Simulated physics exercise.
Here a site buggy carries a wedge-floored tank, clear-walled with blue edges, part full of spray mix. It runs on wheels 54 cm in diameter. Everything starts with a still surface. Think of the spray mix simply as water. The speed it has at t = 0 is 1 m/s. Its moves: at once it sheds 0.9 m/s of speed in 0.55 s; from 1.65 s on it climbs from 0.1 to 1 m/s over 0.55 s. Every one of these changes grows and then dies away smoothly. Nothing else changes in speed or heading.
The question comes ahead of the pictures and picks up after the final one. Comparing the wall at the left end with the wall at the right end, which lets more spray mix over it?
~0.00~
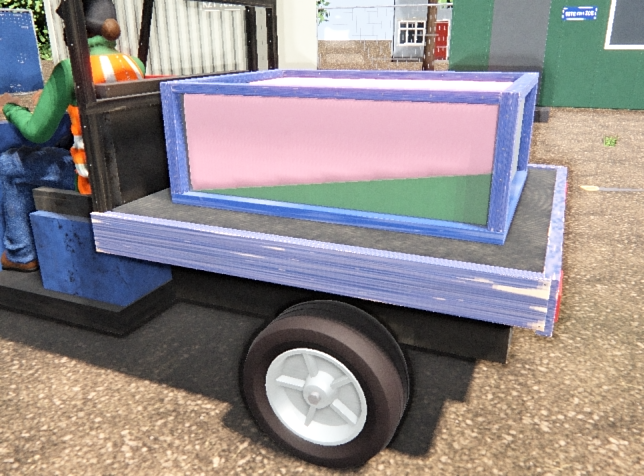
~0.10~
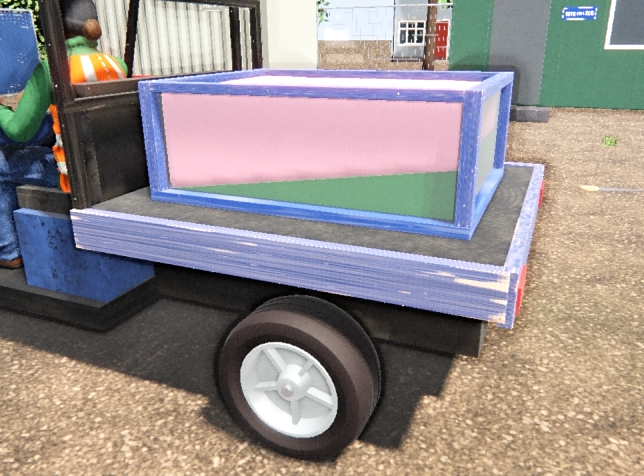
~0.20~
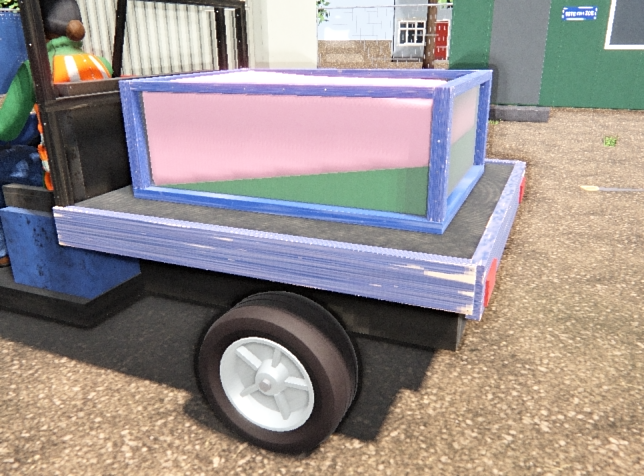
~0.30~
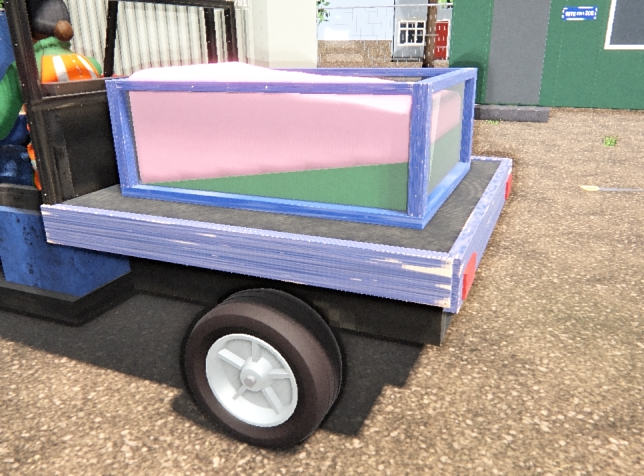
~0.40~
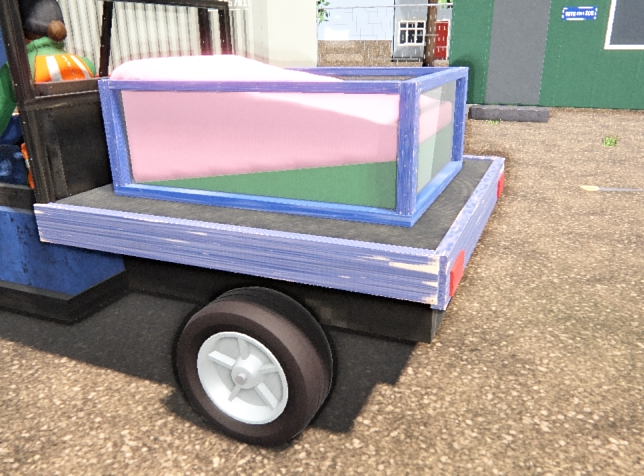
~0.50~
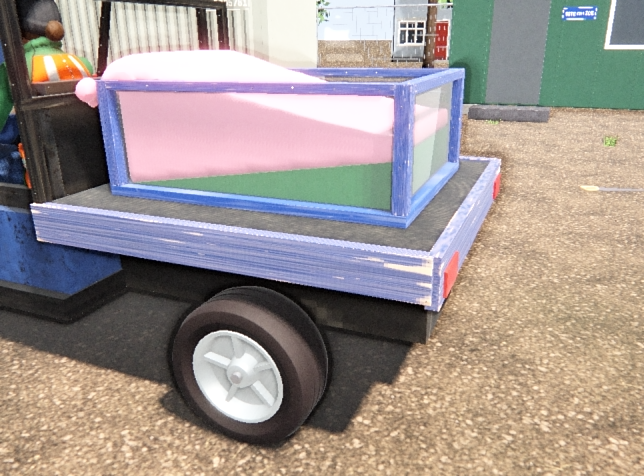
Watch it, more will pour over on the left in this view.
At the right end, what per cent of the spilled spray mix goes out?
Roughly 20 in a hundred.
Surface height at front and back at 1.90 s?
Reading: About 30 cm in front, about 34 cm behind.
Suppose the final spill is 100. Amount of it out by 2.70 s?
By then about 90 per cent is out.
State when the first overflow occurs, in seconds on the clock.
Roughly 0.6 seconds.
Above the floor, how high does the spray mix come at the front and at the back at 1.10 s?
Around 32 cm toward the front, with 42 cm behind.
Then, 1.10 s in, front 32 cm, middle 32 cm, back 41 cm above the lowest part of the floor; the loss stands at 9 per cent, over the left end, a little elsewhere.
Then, 1.90 s in, front 30 cm, middle 33 cm, back 34 cm above the lowest part of the floor; the loss stands at 12 per cent, over the left end and the right end, a little elsewhere.
Then, 2.70 s in, front 27 cm, middle 34 cm, back 35 cm above the lowest part of the floor; the loss stands at 13 per cent, over the left end and the right end, a little elsewhere.
Then, 5.18 s in, the loss stands at 14 per cent, over the left end and the right end, a little elsewhere; the left end has passed 8 per cent and the right end 4.
